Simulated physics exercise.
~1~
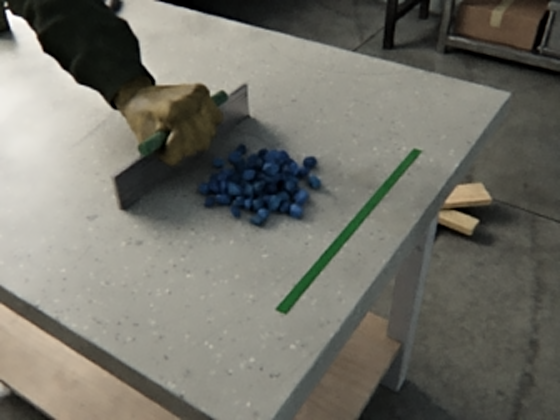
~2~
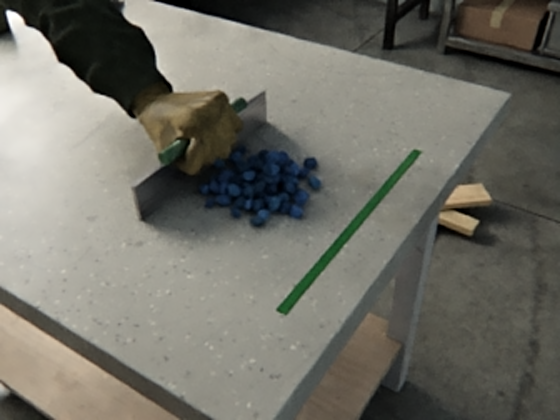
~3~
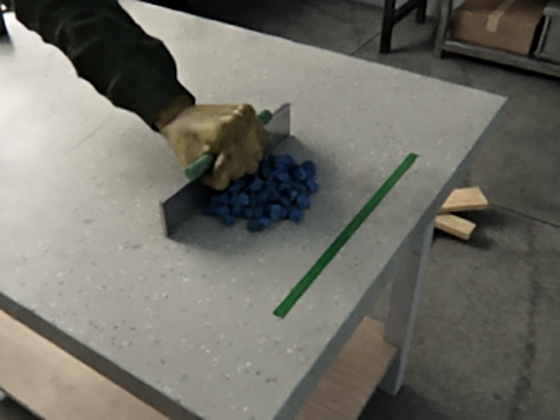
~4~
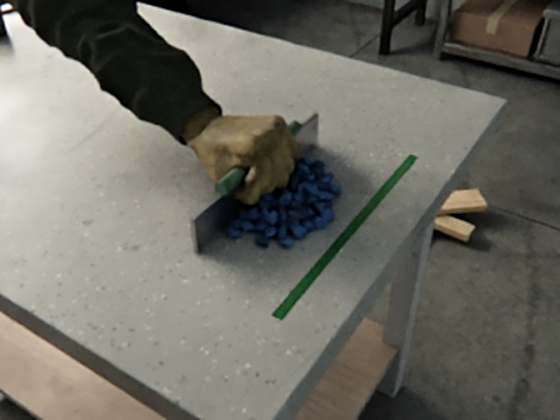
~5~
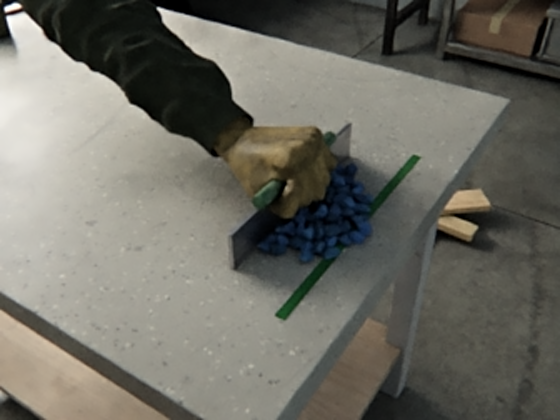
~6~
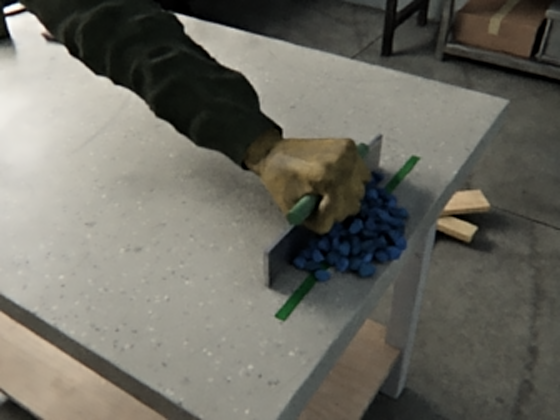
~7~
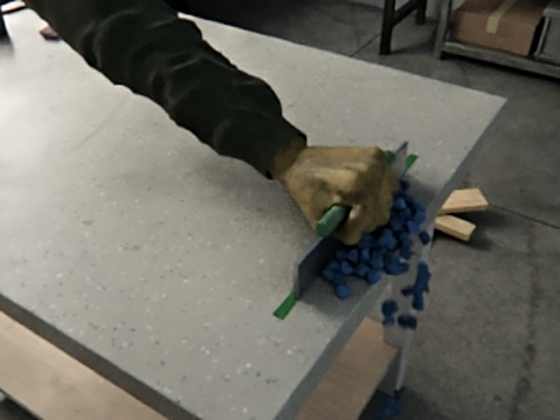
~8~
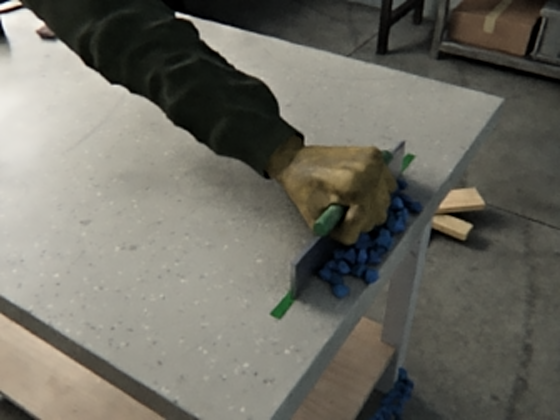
A gloved hand pushed a scraper to the right across a grey table, shoving a heap of small blue pieces over a strip of green tape, then stopped at the tape as about half the heap spilled off the edge and the rest stayed on top.
